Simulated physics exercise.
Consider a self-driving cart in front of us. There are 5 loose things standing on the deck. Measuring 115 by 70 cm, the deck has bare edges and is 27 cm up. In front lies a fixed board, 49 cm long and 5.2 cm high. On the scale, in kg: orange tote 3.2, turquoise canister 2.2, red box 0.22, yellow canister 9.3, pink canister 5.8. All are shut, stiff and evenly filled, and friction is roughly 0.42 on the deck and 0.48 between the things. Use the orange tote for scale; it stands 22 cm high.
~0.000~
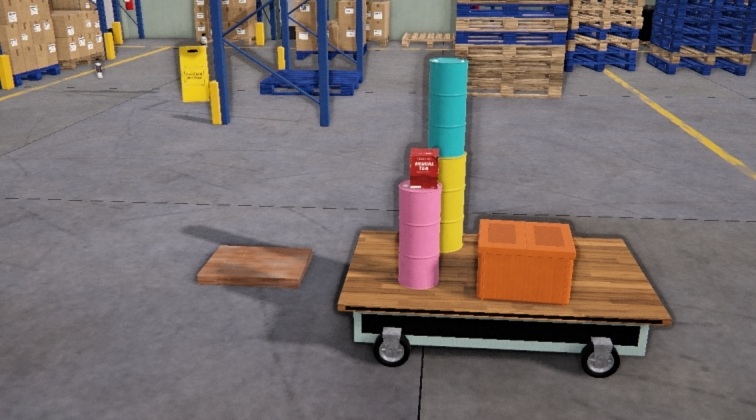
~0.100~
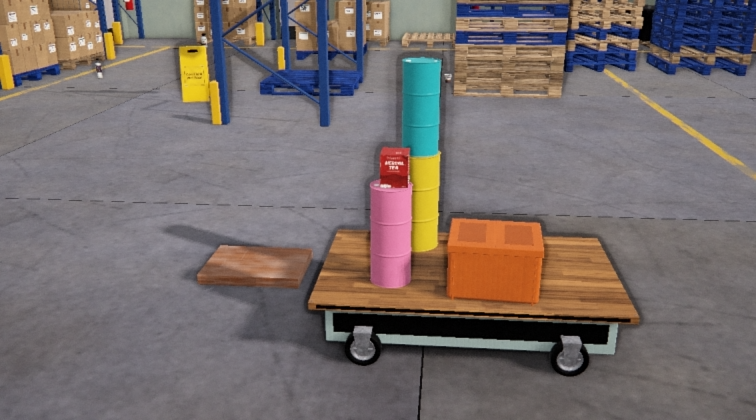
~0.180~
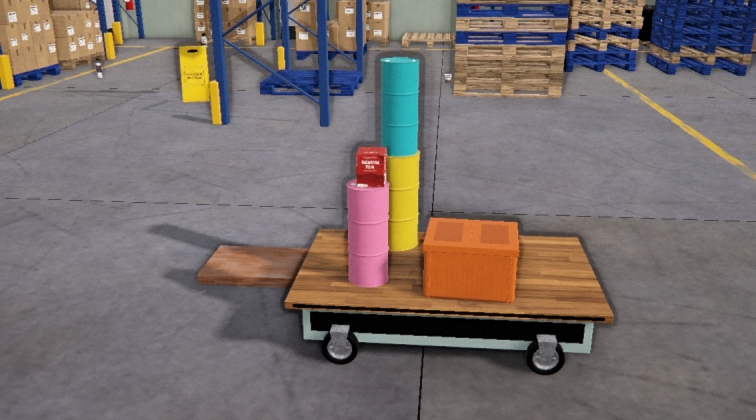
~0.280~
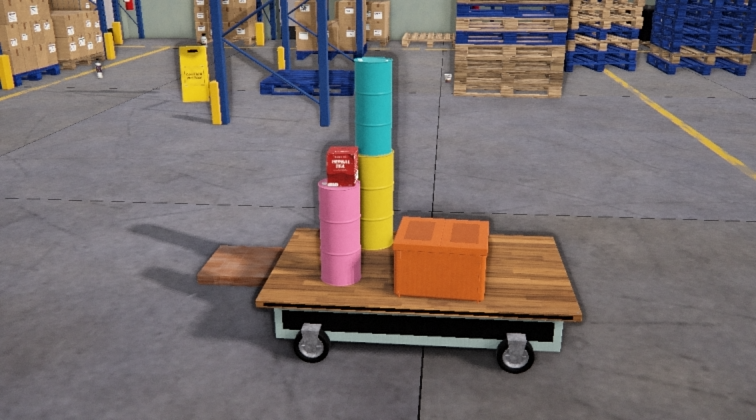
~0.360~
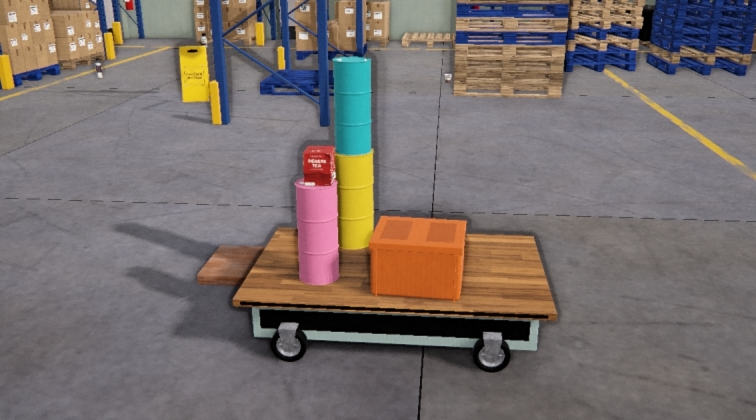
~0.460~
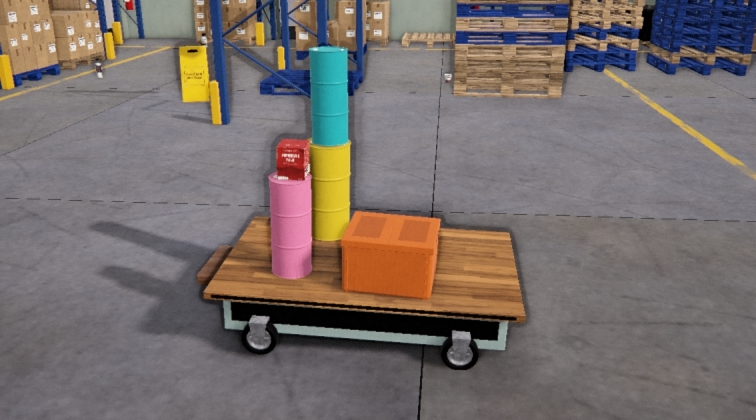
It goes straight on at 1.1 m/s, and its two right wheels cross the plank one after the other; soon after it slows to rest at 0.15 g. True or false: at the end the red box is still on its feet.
True.
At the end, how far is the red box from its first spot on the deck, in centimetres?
2 cm.
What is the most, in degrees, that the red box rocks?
It tilts by around 6° at most.
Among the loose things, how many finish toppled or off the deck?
It adds up to 1.
By 0.86 s, cart 95 cm along; turquoise canister tilted 47°.
By 1.26 s, cart 139 cm along; red box 2 cm from its spot near (60, 159); turquoise canister on its side; yellow canister tilted 4°.
By 1.86 s, cart 204 cm along; red box 2 cm from its spot; turquoise canister on its side; yellow canister tilted 3°.
When it is over (3.9 s), lying over on the deck, turquoise canister; the other 4 within 10 cm of the start.
